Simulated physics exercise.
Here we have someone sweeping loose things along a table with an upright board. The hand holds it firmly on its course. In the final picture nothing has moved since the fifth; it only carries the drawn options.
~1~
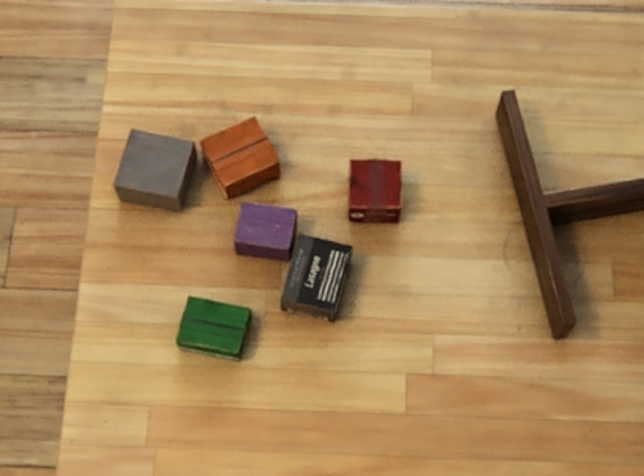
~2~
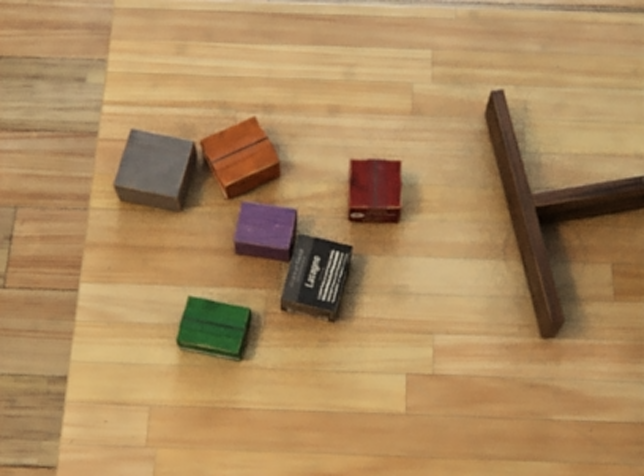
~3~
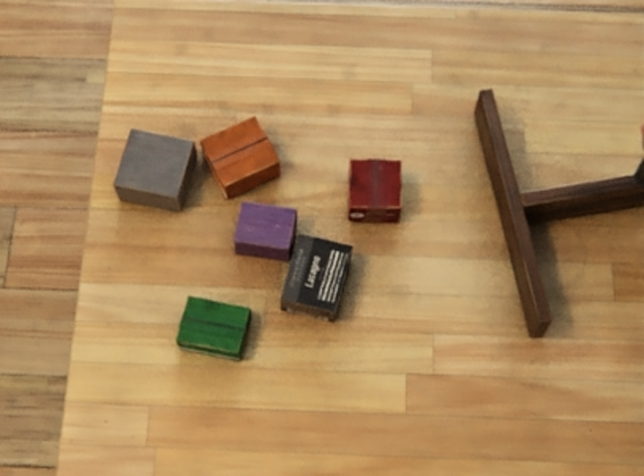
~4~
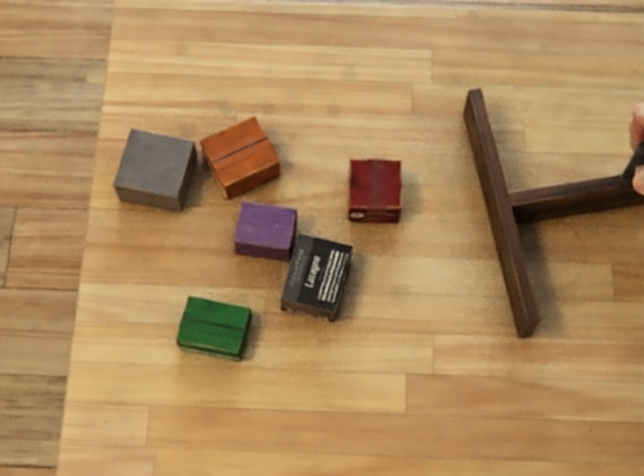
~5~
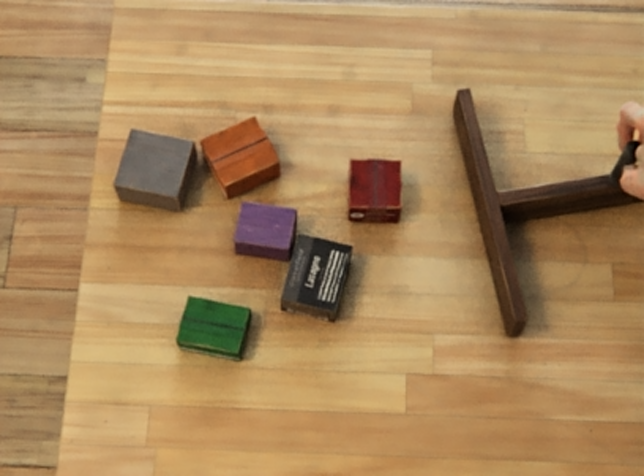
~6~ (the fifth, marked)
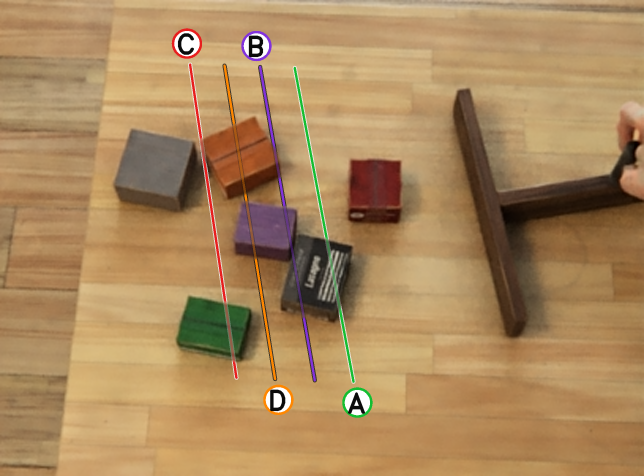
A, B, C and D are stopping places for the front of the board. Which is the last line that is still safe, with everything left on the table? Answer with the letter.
C.
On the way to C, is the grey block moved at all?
Yes.
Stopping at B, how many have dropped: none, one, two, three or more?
By then, none.
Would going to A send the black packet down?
No.
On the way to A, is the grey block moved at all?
No.
On the marked copy, A at (322, 216); B at (286, 214); C at (212, 212); D at (248, 213).
Taking C. A third of the way, board (389, 196); red box (351, 193); grey block (157, 170).
Two thirds of the way, board (289, 193); purple block (203, 240); green box (206, 331).
When it is over, board (215, 190); grey block (109, 174); purple block (131, 238); nothing has fallen.
As for the rest, A is safe but short; B is safe but short; D is safe but short.
